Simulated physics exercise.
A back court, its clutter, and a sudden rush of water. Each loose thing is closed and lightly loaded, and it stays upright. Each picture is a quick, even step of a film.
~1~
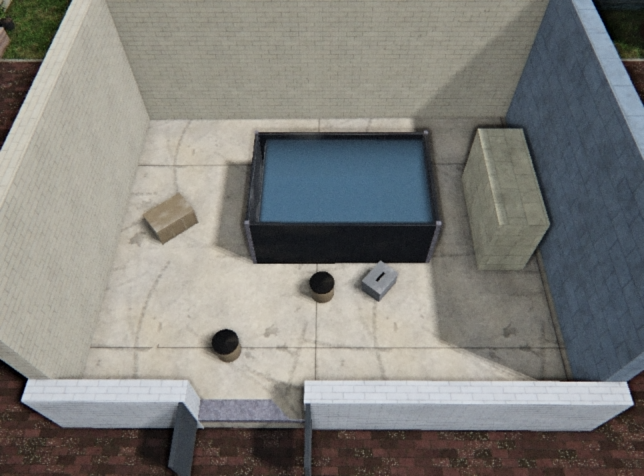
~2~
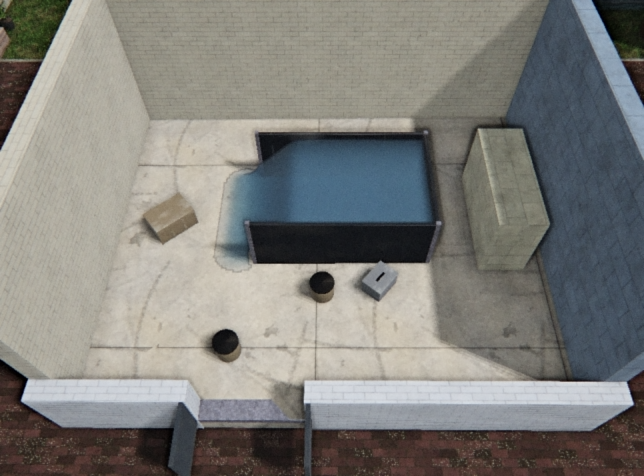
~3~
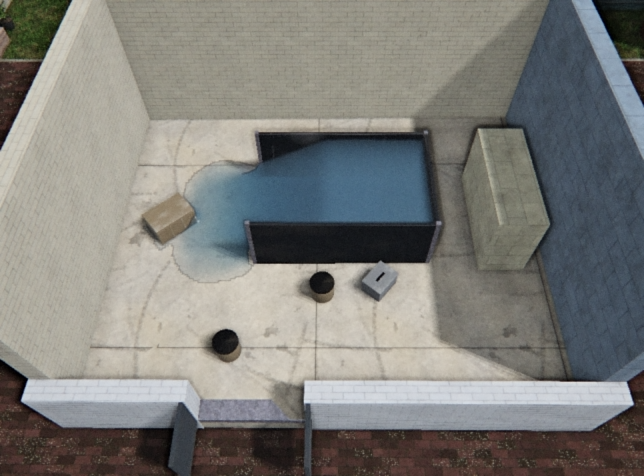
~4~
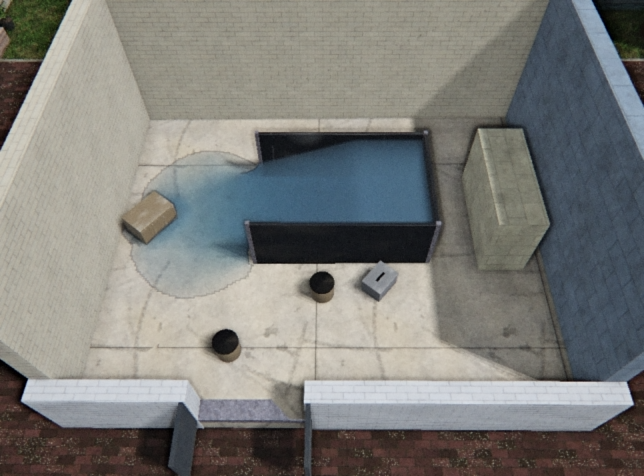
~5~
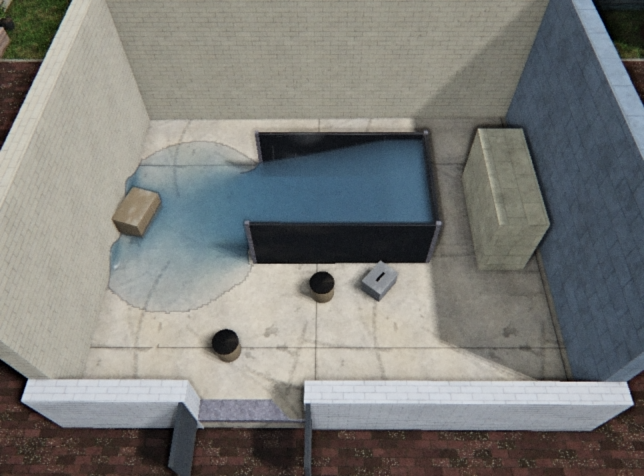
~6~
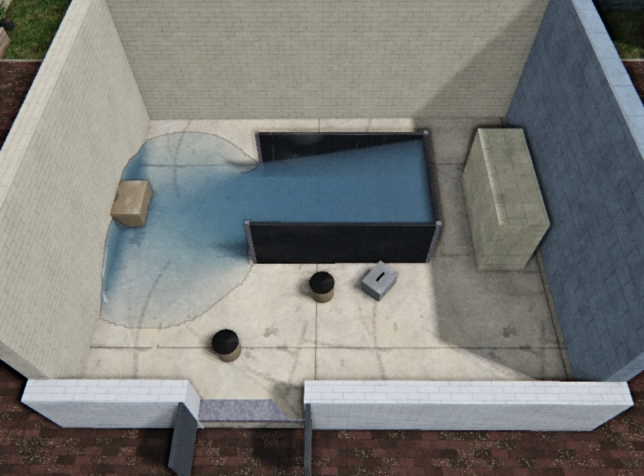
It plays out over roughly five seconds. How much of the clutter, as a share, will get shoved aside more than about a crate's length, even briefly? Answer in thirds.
Two thirds or more.
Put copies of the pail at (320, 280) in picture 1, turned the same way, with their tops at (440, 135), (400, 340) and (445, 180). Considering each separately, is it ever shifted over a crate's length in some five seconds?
Okay, in order the twins go a long way, a long way, nowhere much.
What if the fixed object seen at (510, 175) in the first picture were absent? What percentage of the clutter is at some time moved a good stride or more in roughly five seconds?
Roughly 100 per cent.
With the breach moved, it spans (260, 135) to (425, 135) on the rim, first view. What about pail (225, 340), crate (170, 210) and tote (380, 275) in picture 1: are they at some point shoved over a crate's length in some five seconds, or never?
One after another: Goes the distance, then goes the distance, then never gets that far.
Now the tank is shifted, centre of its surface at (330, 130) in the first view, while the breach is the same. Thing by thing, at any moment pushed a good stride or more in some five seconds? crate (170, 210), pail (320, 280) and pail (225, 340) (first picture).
In turn: Beyond that mark, under that mark, beyond that mark.
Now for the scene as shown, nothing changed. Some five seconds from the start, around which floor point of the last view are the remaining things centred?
The remaining things centre around (442, 230).
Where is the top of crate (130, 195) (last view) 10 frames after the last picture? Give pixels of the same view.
About (137, 139).
A moment on, 1 of 5 are well off their spots; 1 afloat.
Next, 1 of 5 are well off their spots; 1 afloat.
Later, 2 of 5 are well off their spots; 2 afloat.
In the end, 4 of 5 are well off their spots, and 4 have been at some point; 4 afloat.
